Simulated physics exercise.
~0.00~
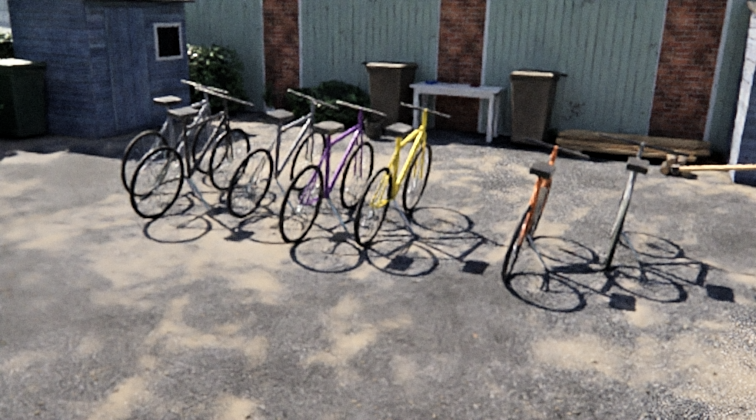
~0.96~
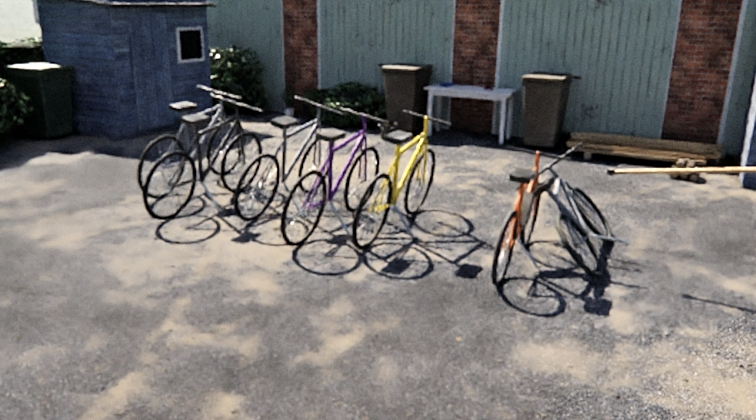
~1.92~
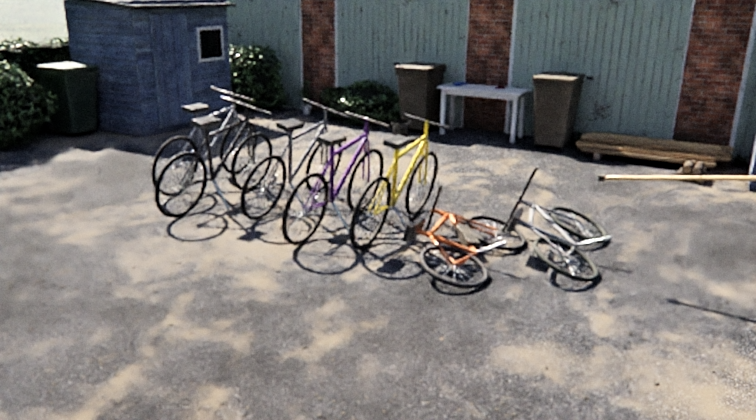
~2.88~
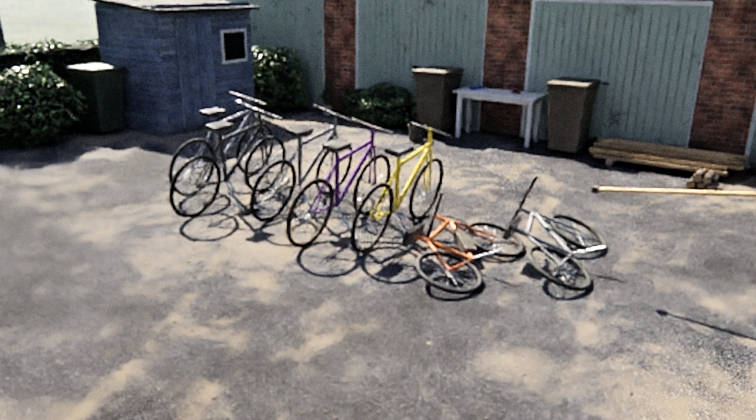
Seven bicycles stand in a yard until the rightmost and orange ones topple, leaving five upright.
